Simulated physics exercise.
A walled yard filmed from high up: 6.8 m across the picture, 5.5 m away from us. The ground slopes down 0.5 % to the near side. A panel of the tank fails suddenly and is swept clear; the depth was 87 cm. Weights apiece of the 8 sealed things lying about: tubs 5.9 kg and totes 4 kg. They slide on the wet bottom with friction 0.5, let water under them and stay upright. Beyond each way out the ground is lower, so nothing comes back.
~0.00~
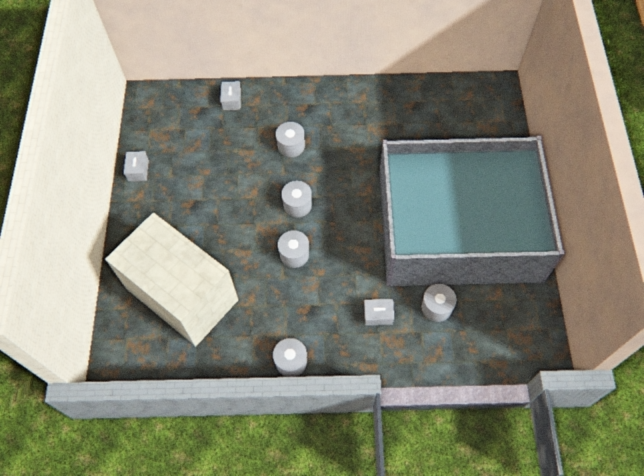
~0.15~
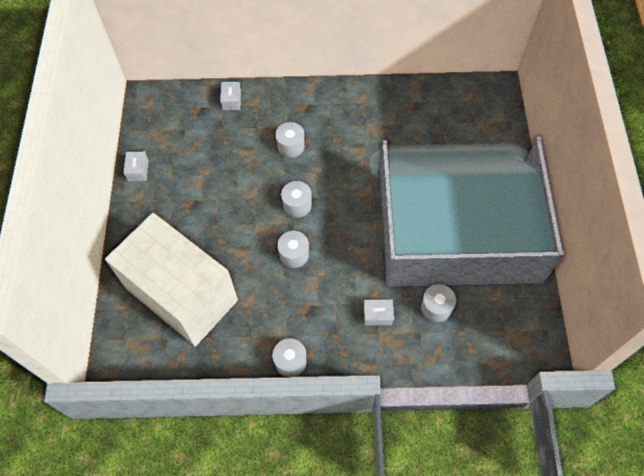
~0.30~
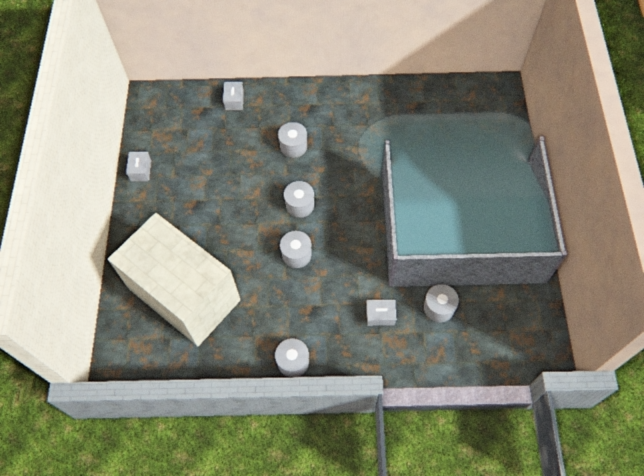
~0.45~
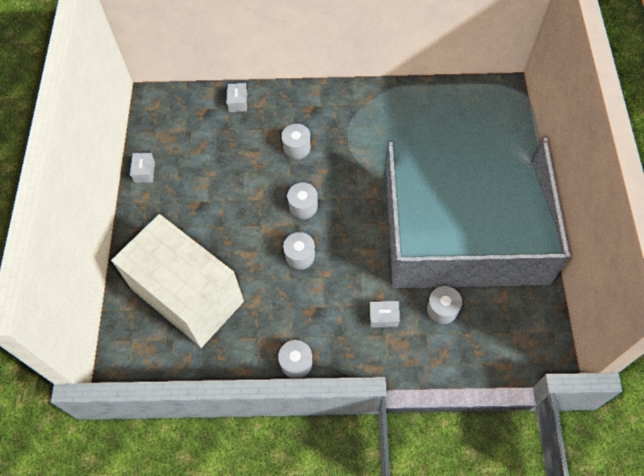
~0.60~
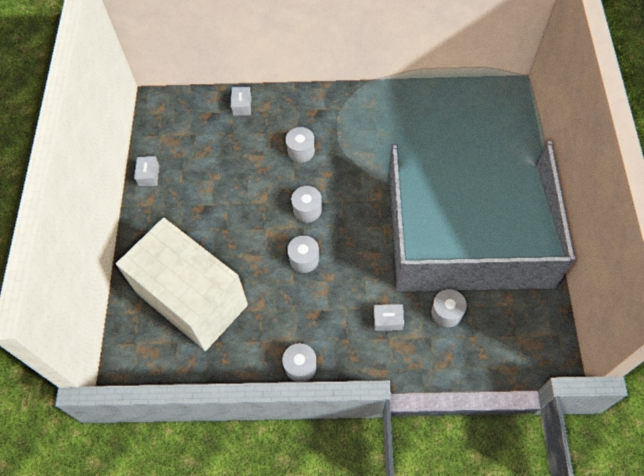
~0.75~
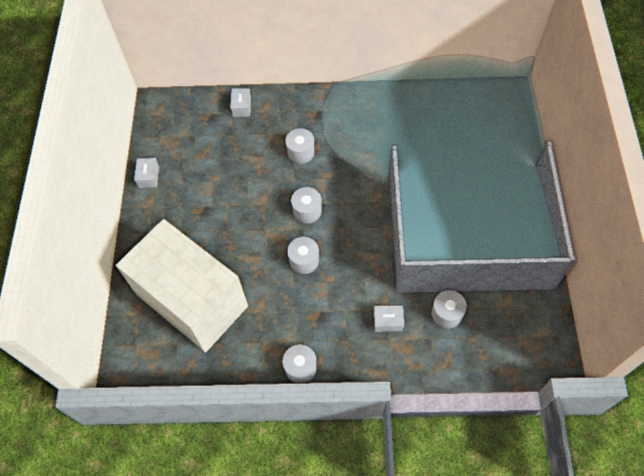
Water poured out through the open far side of a square tank in a walled yard, spreading back to the far wall and out to the left, while the tubs and boxes stayed put.
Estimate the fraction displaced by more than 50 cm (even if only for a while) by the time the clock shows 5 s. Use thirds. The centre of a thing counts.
Share: One to two thirds.
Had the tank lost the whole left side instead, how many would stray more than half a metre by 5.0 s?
Then 6.
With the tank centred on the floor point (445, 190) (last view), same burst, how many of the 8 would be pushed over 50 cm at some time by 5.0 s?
Then 3.
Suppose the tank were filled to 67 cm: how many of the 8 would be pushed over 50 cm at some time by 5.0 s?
In that case 3 of them.
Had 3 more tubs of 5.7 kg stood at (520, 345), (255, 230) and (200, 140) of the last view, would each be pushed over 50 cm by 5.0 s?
In turn: Short of it, more, past it.
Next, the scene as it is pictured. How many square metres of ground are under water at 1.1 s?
Roughly 12.0 m2.
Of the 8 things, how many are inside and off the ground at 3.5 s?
I count 2.
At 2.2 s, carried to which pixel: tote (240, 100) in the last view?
Near (165, 131).
After 1.1 s 0 of 8 are over 50 cm from their spots; 0 afloat.
After 2.2 s 1 of 8 are over 50 cm from their spots; 0 afloat.
After 3.5 s 4 of 8 are over 50 cm from their spots; 2 afloat.
After 5.0 s 4 of 8 are over 50 cm from their spots, and 4 have been at some point; 2 afloat.
